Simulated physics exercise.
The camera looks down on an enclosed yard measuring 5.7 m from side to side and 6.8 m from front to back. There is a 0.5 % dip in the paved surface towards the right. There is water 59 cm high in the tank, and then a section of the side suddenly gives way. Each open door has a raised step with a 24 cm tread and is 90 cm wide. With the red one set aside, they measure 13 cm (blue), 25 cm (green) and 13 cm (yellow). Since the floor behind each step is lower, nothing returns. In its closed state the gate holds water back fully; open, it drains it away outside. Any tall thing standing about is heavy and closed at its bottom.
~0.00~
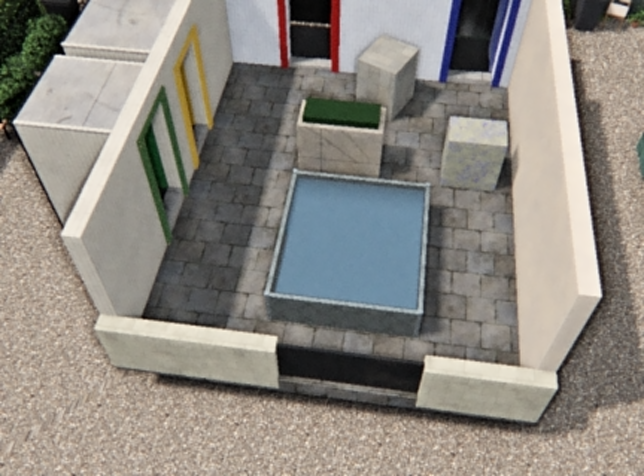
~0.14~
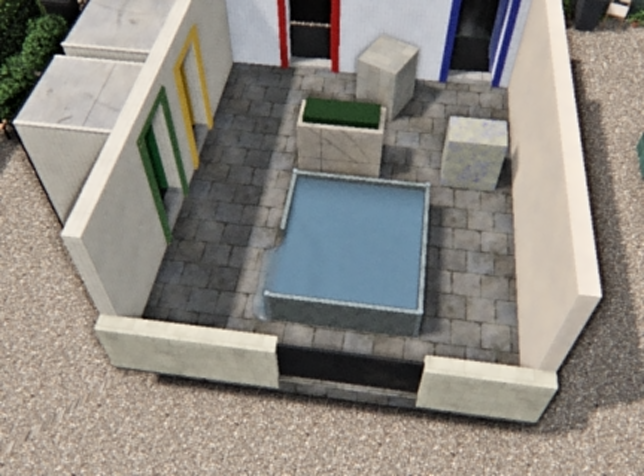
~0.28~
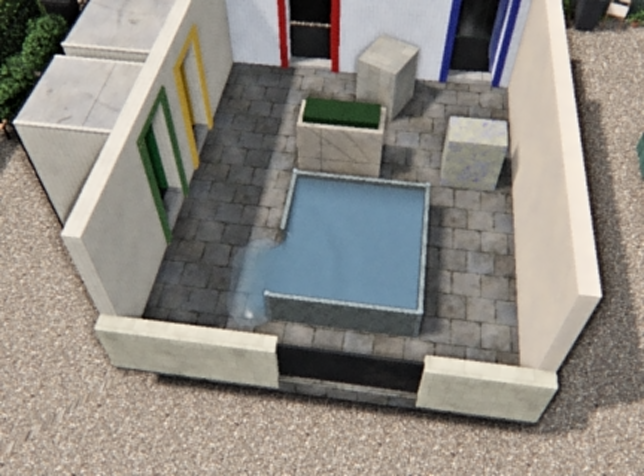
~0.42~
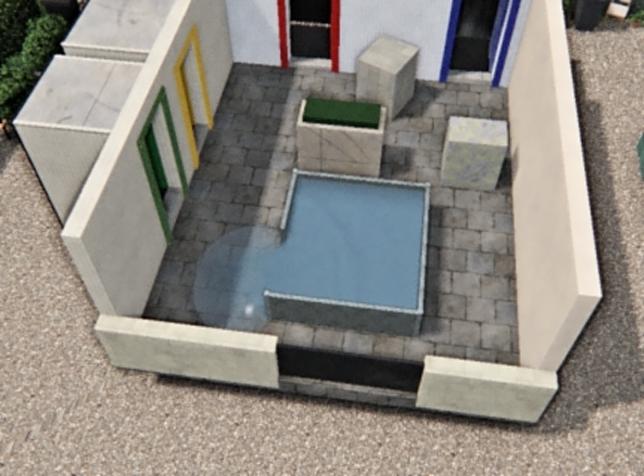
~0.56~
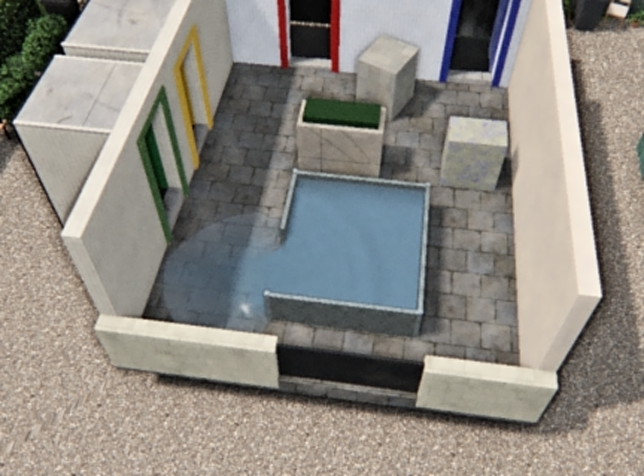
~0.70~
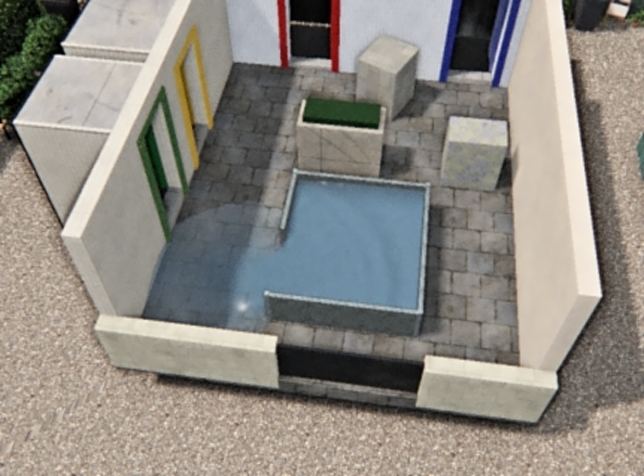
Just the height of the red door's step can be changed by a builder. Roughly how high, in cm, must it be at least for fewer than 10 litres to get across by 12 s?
Roughly 14.5 cm is just enough.
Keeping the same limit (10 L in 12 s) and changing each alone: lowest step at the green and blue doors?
Close to 21 cm (green) and close to 9.0 cm (blue).
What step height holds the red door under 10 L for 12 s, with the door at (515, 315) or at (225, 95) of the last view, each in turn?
Around 8.0 and 11.0 cm respectively.
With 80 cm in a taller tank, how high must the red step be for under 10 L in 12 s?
About 21 centimetres.
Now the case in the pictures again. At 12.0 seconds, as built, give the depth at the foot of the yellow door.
8.5 cm.
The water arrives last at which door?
It's the blue one.
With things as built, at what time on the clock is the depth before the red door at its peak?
I'd guess close to 5.0 seconds.
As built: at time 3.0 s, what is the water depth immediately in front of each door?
Door by door, in centimetres - yellow 7, green 21, red 0, blue 0.
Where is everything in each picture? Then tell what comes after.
The tank at (352, 239) is whole and still, 59 cm deep; the red door at (309, 27) is dry, in the first picture.
Water pours out at (279, 276) and has run 0.3 m, to (257, 304); about 8 cm deep outside, 59 cm at the back, in the second picture.
The gap is at (279, 278), the front 0.8 m out at (236, 266); the back of the tank holds 59 cm, in the third picture.
The front is at (200, 272), 1.3 m from the gap at (279, 279); 2.1 m2 of floor is wet, 59 cm left at the back, in the fourth picture.
Water pours out at (279, 278) and has run 1.8 m, to (169, 265); about 6 cm deep outside, 59 cm at the back, in the fifth picture.
The front is at (145, 311), 2.0 m from the gap at (279, 278); 4.4 m2 of floor is wet, 58 cm left at the back; 3.9 m in a straight line remain to the red door at (309, 27), in the sixth picture.
After 1.4 s water covers 15 % of the floor, deepest (50 cm) near (132, 345); it has not reached the red door.
After 3.0 s water covers 40 % of the floor, deepest (32 cm) near (132, 345); it has not reached the red door.
After 12.0 s water covers 95 % of the floor, deepest (16 cm) near (413, 94); 11 cm at the red door, 113 litres in over its 9 cm step.
At the red door as built, the water arrived by 3.5 s and peaked near 17 cm at 4.8 s.
Run again over the same 12 s with other heights there, 43 litres in over 12 cm, 4 litres over 16 cm. The limit of 10 litres is kept from about 14.5 cm up.
